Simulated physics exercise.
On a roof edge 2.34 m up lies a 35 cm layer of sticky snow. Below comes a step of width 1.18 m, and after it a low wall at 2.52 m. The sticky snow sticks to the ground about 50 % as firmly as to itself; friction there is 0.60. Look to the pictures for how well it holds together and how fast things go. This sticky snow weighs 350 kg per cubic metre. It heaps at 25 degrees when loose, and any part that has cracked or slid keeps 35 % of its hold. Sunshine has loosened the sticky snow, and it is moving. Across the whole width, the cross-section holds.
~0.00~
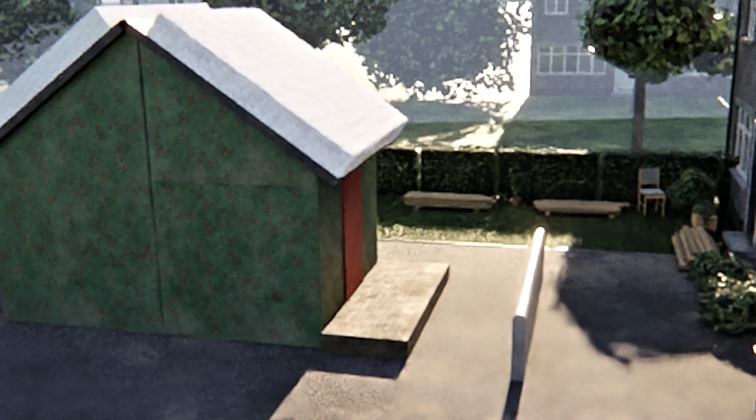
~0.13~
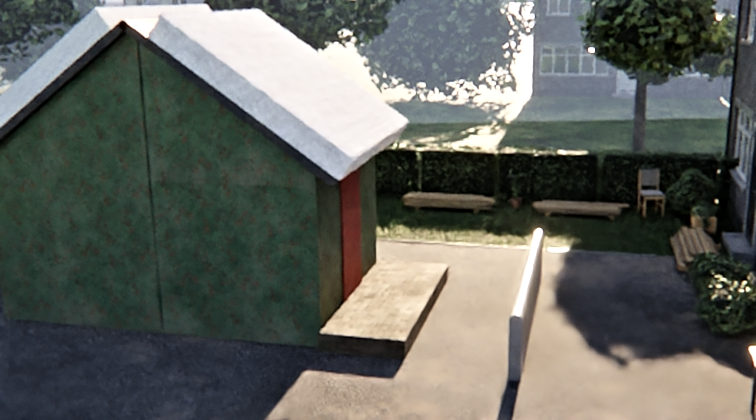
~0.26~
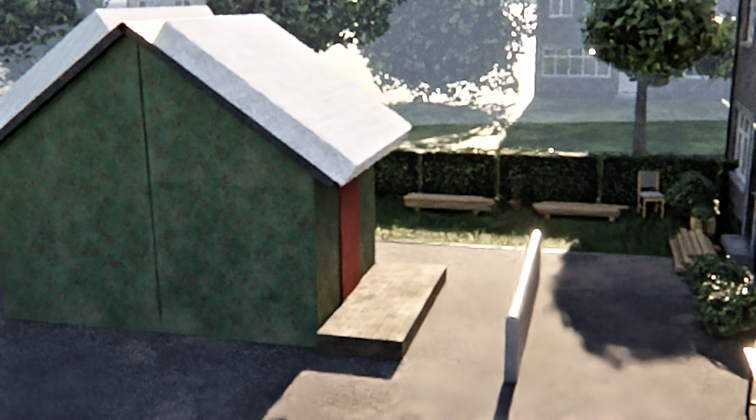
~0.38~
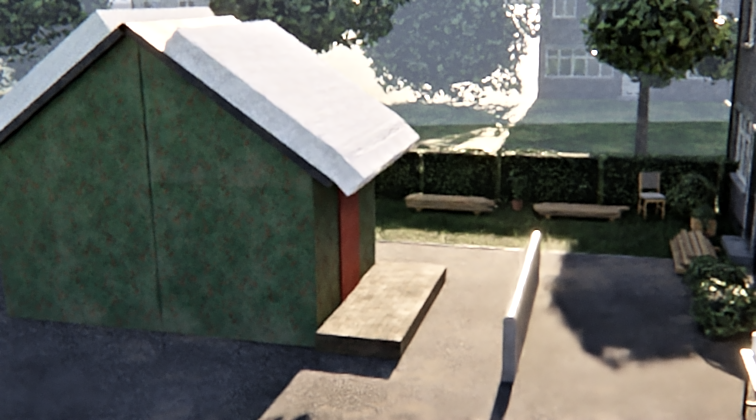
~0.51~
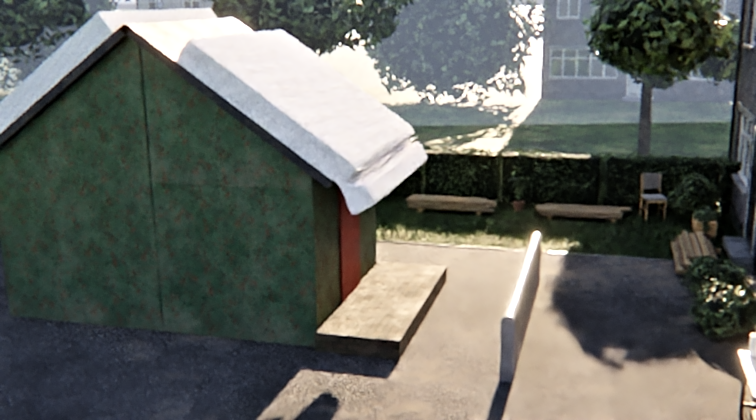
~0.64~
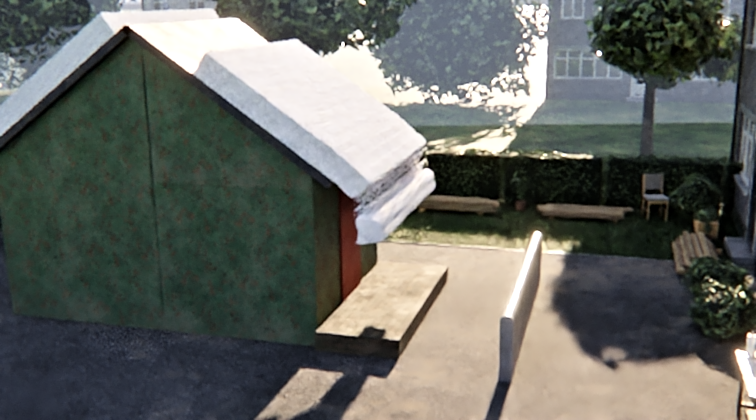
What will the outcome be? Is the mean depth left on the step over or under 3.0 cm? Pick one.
I would pick over.
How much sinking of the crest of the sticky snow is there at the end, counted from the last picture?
I'd put it at something like 3.0 m.
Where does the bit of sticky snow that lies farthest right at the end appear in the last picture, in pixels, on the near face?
I'd point to around (597, 379).
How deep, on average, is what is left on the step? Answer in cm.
6 cm, roughly.
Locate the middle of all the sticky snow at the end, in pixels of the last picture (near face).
It sits close to (456, 342).
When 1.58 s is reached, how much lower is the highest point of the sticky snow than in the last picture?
The gap comes to roughly 2.7 metres.
After 1.07 s, 55 % of the snow is still up on the roof and 45 % is falling or down.
After 1.58 s, none of the snow is still up on the roof and all is falling or down.
After 2.09 s, none of the snow is still up on the roof and all is falling or down.
After 2.60 s, none of the snow is still up on the roof and all is falling or down.
After 2.90 s, none of the snow is still up on the roof and the snow on the step is 6.2 cm deep on average.
